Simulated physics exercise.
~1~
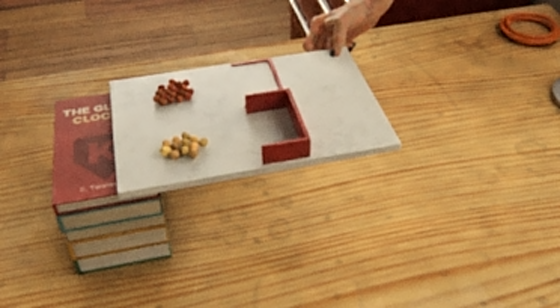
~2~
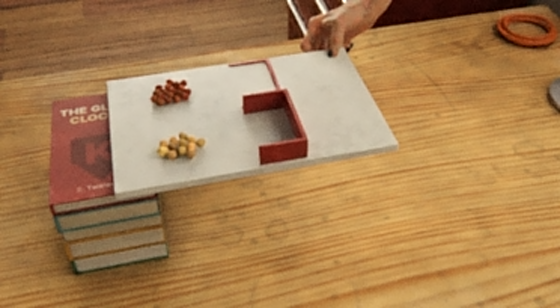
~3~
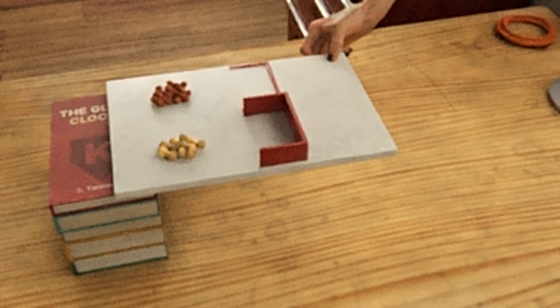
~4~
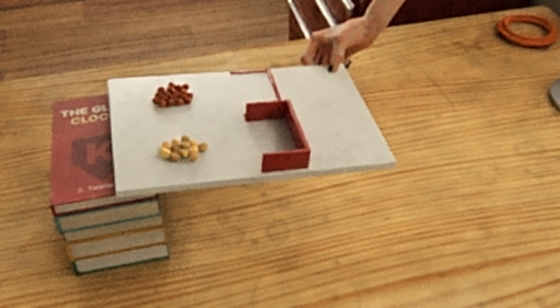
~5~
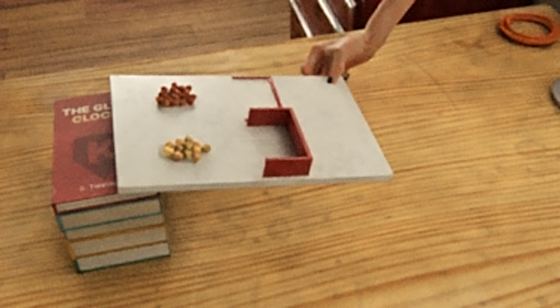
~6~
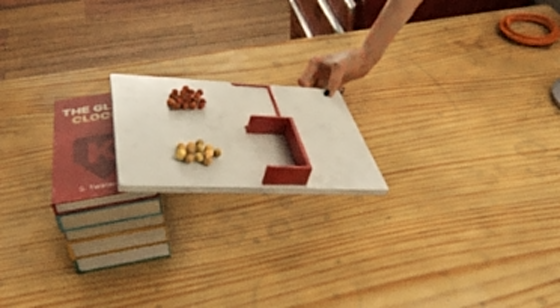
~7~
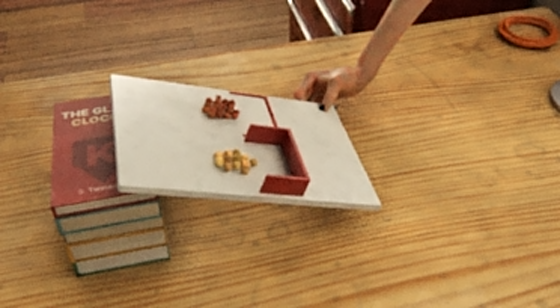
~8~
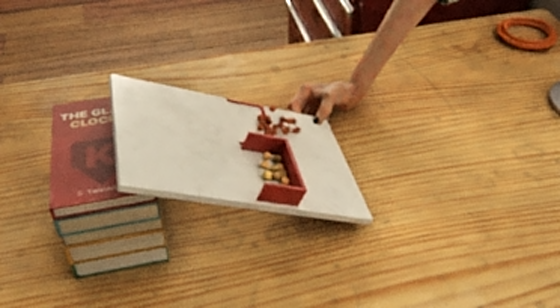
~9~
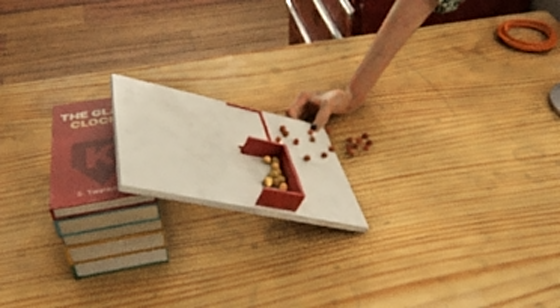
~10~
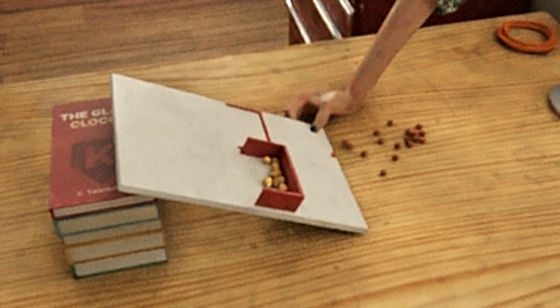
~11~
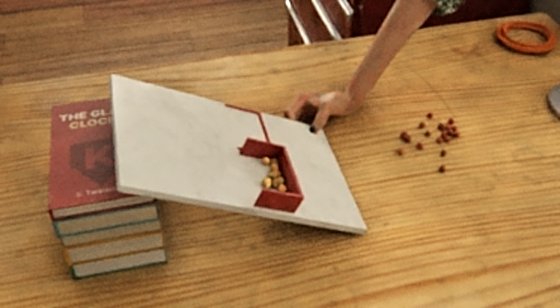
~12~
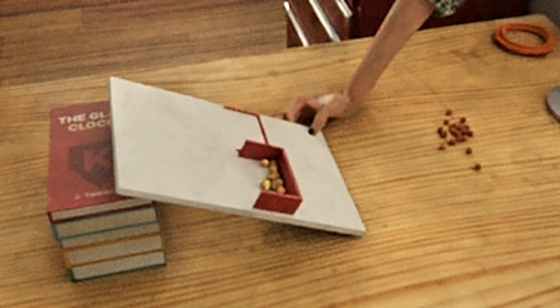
Hand tilting a white board on books, yellowish pieces sliding into a red barrier, reddish ones rolling past another onto the table.
